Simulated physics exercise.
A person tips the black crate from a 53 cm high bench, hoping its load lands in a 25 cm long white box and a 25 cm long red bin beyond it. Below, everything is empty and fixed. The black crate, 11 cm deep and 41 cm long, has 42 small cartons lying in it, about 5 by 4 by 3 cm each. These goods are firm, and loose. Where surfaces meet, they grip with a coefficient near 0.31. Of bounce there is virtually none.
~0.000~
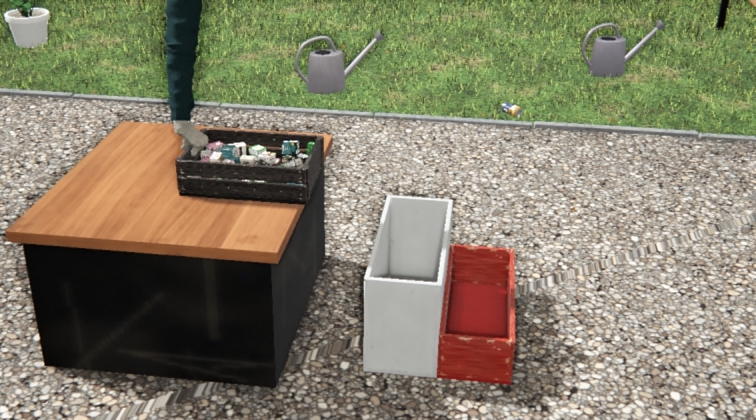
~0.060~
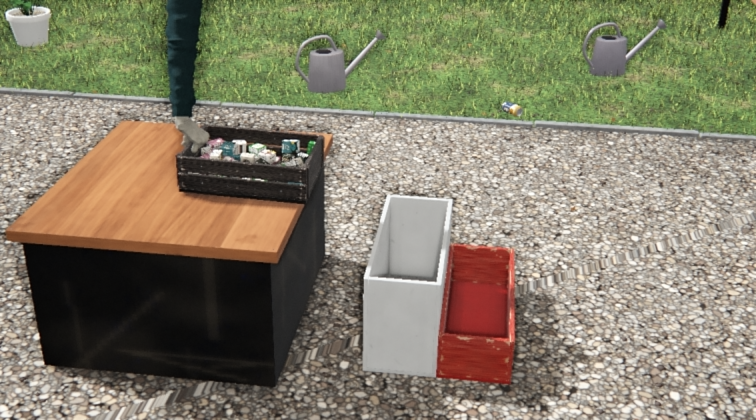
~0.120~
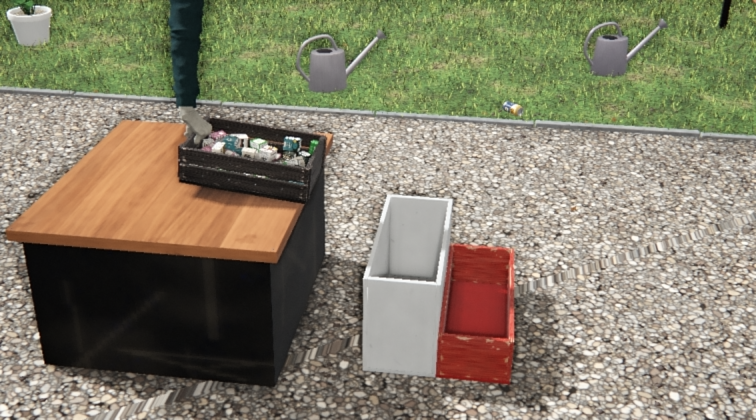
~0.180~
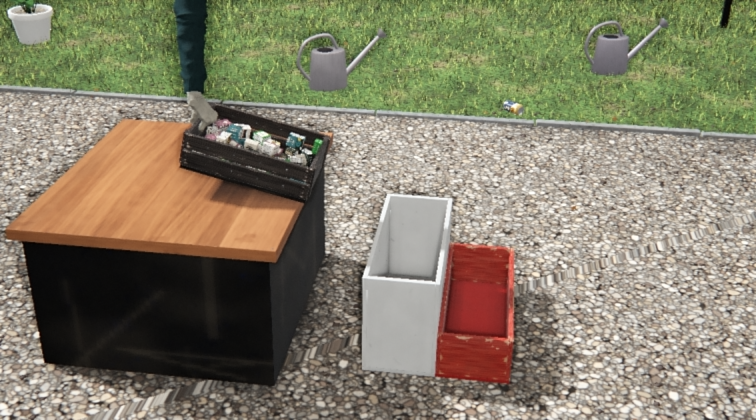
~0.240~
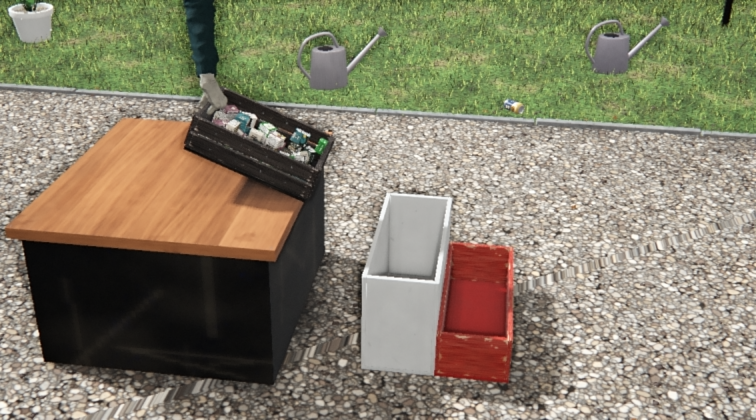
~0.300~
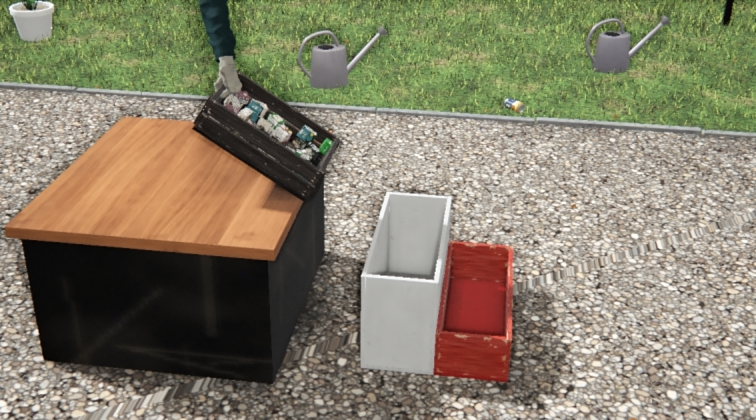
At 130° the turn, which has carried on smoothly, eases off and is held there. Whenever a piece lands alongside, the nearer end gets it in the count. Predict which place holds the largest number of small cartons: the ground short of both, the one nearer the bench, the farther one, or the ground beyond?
My prediction: First.
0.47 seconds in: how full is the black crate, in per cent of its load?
100 %.
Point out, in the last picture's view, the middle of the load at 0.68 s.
Estimated centre in the last picture: (355, 165).
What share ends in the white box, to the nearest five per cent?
That comes to around 75 per cent.
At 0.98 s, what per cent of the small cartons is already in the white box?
I'd put it near 65 in a hundred by then.
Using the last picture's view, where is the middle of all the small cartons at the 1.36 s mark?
Estimated centre in the last picture: (404, 312).
After 0.47 s, tilt 67°; 42 still in the black crate.
After 0.68 s, tilt 108°; 30 still in the black crate and 12 in the air.
After 0.98 s, tilt 130°; 27 in the white box, 1 on the ground short of the white box and 14 in the air.
Final count (at 1.36 s), 31 in the white box and 11 on the ground short of the white box.
